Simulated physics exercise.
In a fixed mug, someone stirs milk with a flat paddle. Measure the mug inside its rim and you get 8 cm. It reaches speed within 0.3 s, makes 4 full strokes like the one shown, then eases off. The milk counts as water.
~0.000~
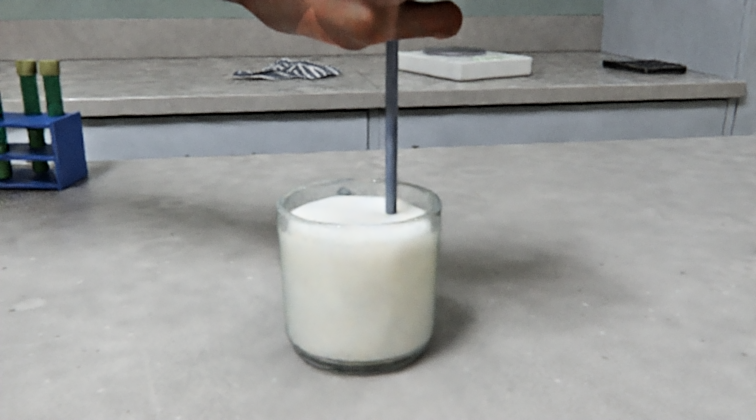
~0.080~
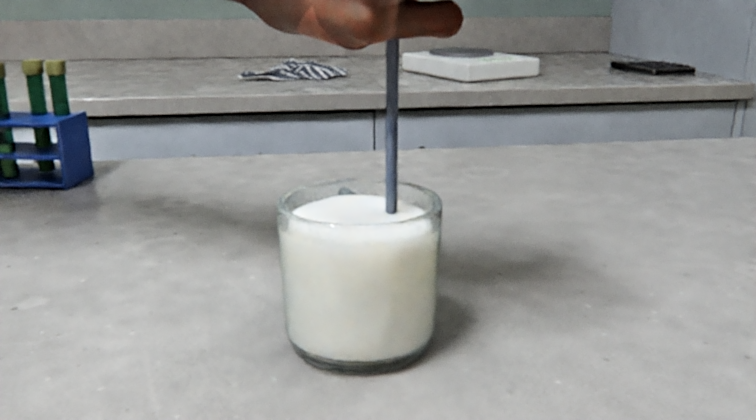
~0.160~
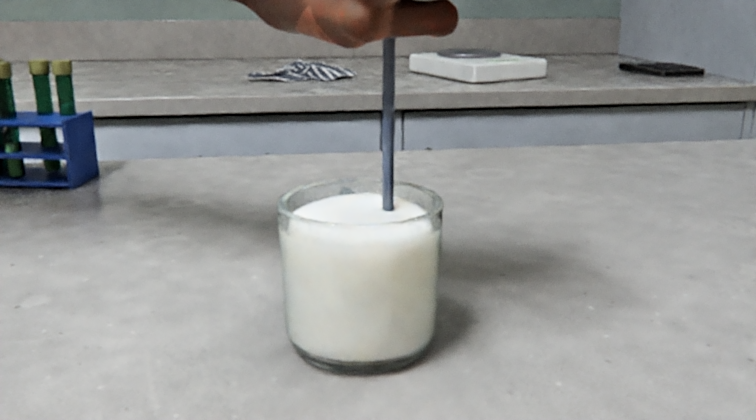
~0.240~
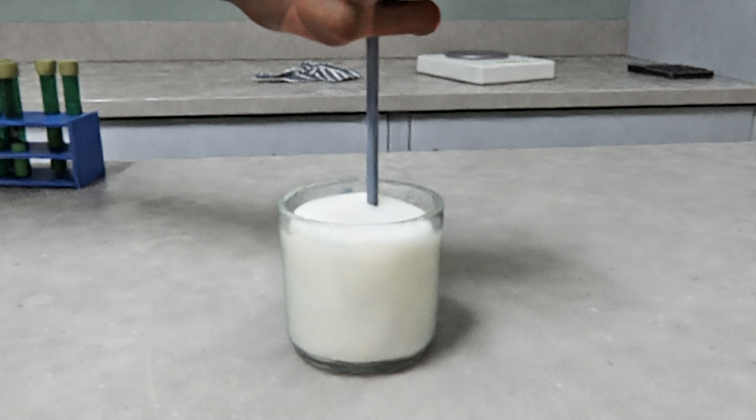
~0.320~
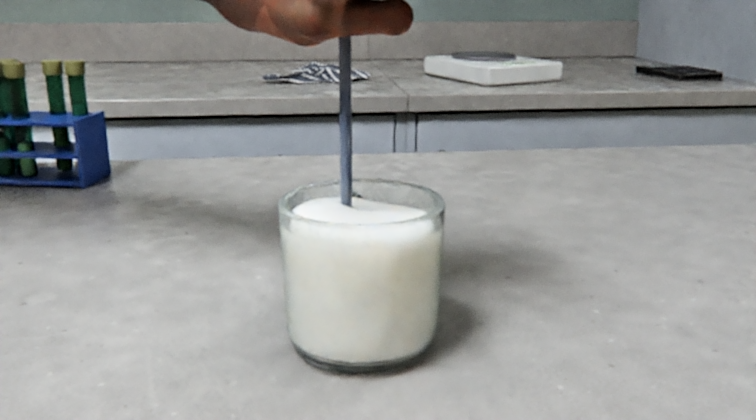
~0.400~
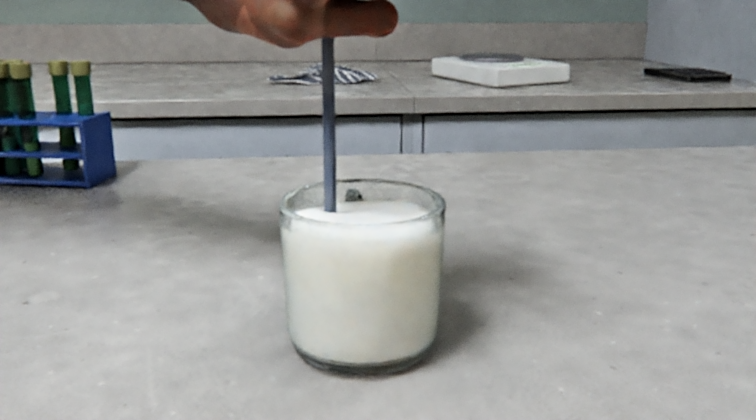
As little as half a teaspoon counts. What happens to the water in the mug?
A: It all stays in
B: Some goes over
A, it all stays in.
After 0.93 s 0 ml is over the rim.
After 1.47 s 0 ml is over the rim.
After 2.00 s 0 ml is over the rim.
After 2.53 s 0 ml is over the rim.
In the end 0 ml is over the rim.
